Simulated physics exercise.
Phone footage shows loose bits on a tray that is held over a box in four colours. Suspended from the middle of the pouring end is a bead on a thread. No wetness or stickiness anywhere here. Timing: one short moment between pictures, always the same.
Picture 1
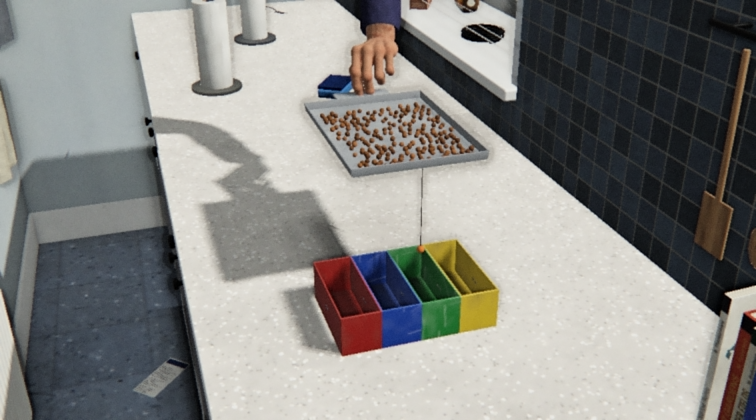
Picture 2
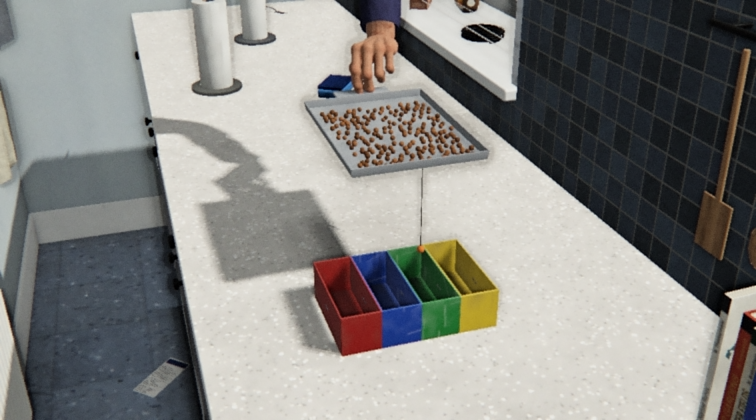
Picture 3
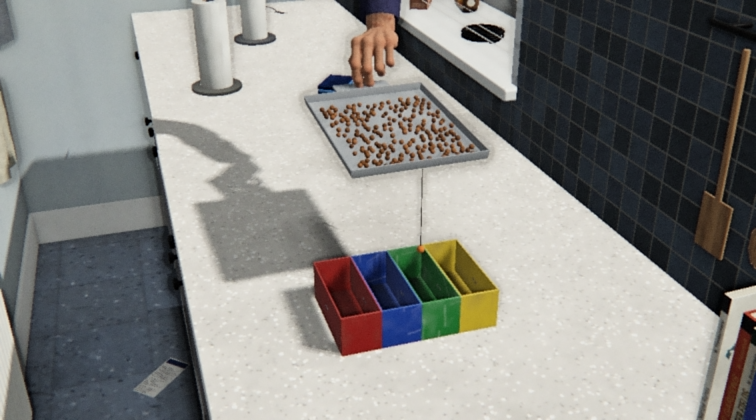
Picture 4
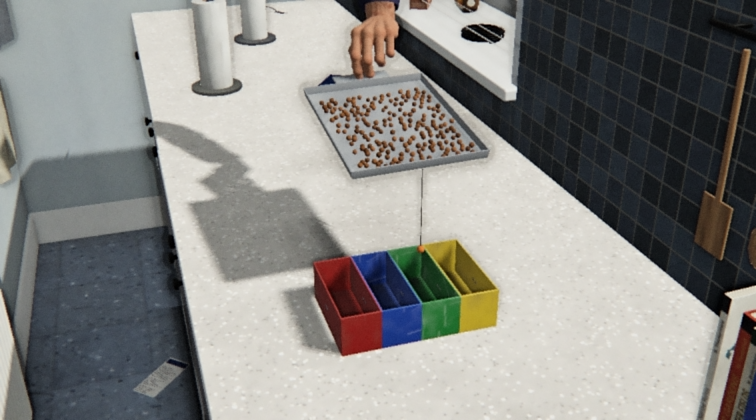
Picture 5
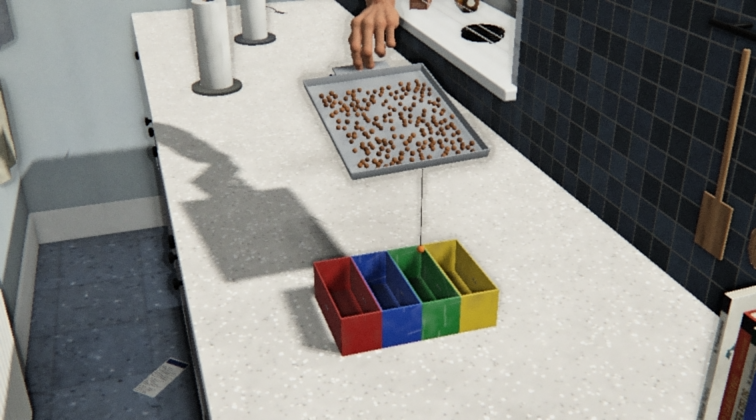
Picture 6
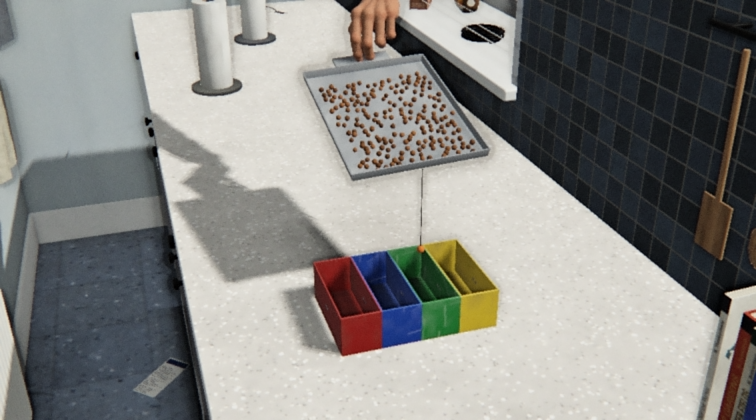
At the start, a hand holds a gray tray of small brown balls level above a box with red, blue, green and yellow cells, a bead hanging on a thread from the tray. The hand then gradually raises the back of the tray, and its front edge dips slightly toward the left corner.
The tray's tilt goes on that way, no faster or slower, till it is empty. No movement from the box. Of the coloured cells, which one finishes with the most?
The blue cell finishes with the most.
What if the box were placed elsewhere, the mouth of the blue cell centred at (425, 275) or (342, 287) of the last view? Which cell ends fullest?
The answer is that red cell for the first try and the green one for the second.
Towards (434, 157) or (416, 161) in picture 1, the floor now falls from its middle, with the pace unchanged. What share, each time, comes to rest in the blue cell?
Shares: About 10 in a hundred, then about 20 in a hundred.
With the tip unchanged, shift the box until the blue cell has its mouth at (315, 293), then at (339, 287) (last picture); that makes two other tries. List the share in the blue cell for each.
Roughly 0% the first time and 10% the second time.
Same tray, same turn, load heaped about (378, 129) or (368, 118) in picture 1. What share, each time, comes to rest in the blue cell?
First try 50 %, second try 50 %.
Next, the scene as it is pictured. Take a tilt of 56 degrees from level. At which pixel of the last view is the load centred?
The load's middle is around (396, 155).
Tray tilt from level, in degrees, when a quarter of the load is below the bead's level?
Around 105 degrees of turn.
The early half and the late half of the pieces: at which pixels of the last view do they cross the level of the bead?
It goes through near (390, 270) first, then near (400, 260).
Shortly afterwards, tray tipped steeply; all but a few on the tray; only a few in the blue cell; a little falling or outside the box.
Next, tray tipped right over; the bulk on the tray; a little in the blue cell; only a few in the red cell; only a few in the green cell; only a few in the yellow cell; only a few falling or outside the box.
Some moments later, tray tipped past a quarter turn; near half in the blue cell; near a quarter in the green cell; near a quarter in the red cell; a little in the yellow cell.
In the end, tray tipped past a quarter turn; near half in the blue cell; near a quarter in the green cell; near a quarter in the red cell; a little in the yellow cell.
